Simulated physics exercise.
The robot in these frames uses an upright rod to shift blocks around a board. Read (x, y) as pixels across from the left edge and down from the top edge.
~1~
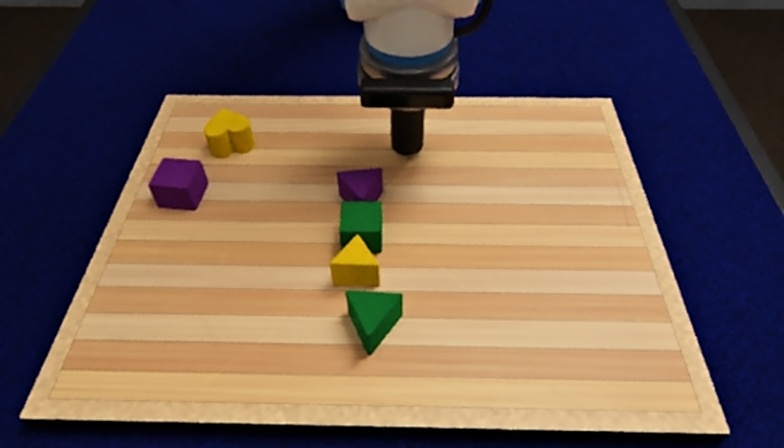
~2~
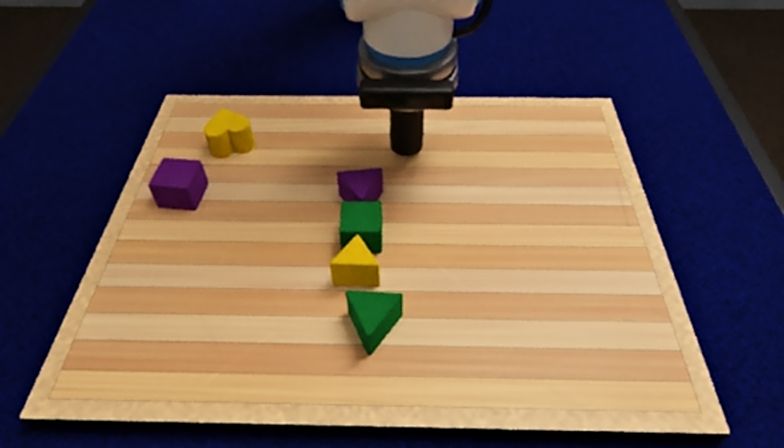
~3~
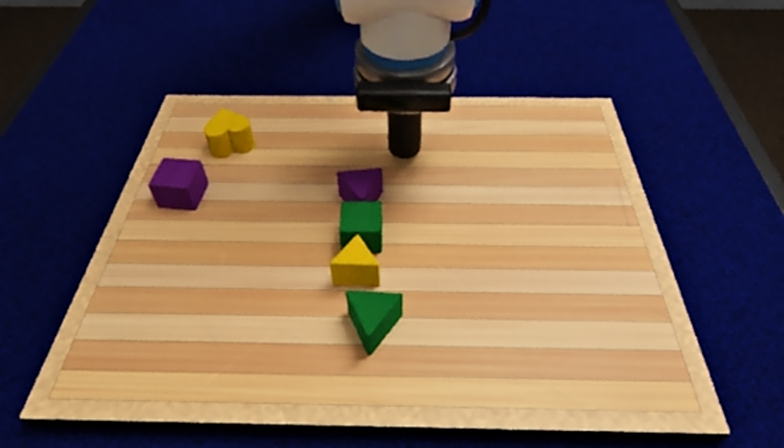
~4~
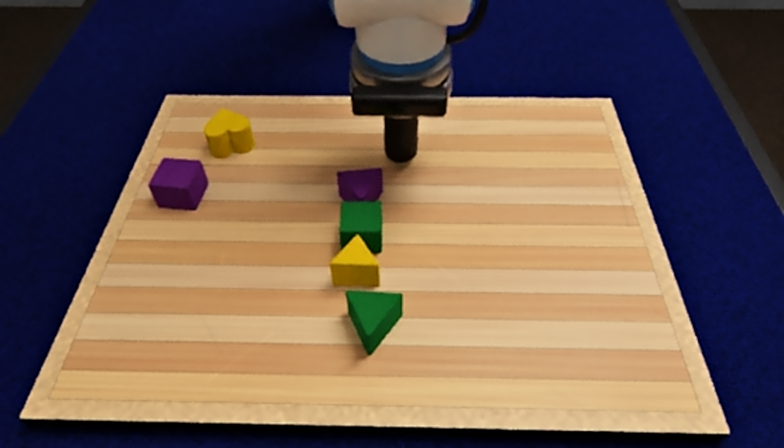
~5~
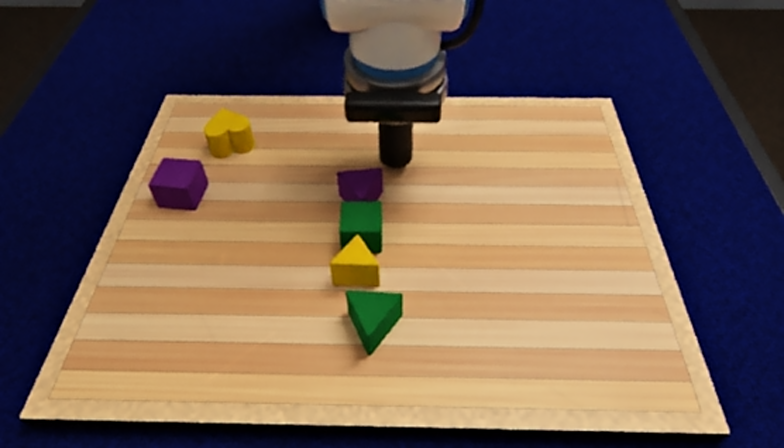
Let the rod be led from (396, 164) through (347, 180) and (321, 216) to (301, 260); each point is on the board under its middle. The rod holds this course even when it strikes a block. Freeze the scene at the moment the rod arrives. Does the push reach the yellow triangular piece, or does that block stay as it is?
It gets no push and keeps its place.
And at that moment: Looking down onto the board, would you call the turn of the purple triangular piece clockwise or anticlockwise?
It goes anticlockwise.
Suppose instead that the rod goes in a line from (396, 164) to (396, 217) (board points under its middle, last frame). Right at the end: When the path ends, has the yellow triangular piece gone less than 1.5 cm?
I believe so.
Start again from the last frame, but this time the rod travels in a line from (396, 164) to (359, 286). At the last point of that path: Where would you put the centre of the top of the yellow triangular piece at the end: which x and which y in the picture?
I'd expect the centre of its top face to be at (326, 294).
On the path given first. One third of the way, rod at (346, 174); nothing pushed yet.
Two thirds of the way, rod at (320, 211); purple triangular piece at (359, 187), turned 60° anticlockwise.
At the end, rod at (299, 254); yellow triangular piece in place; purple triangular piece at (359, 187), turned 60° anticlockwise.
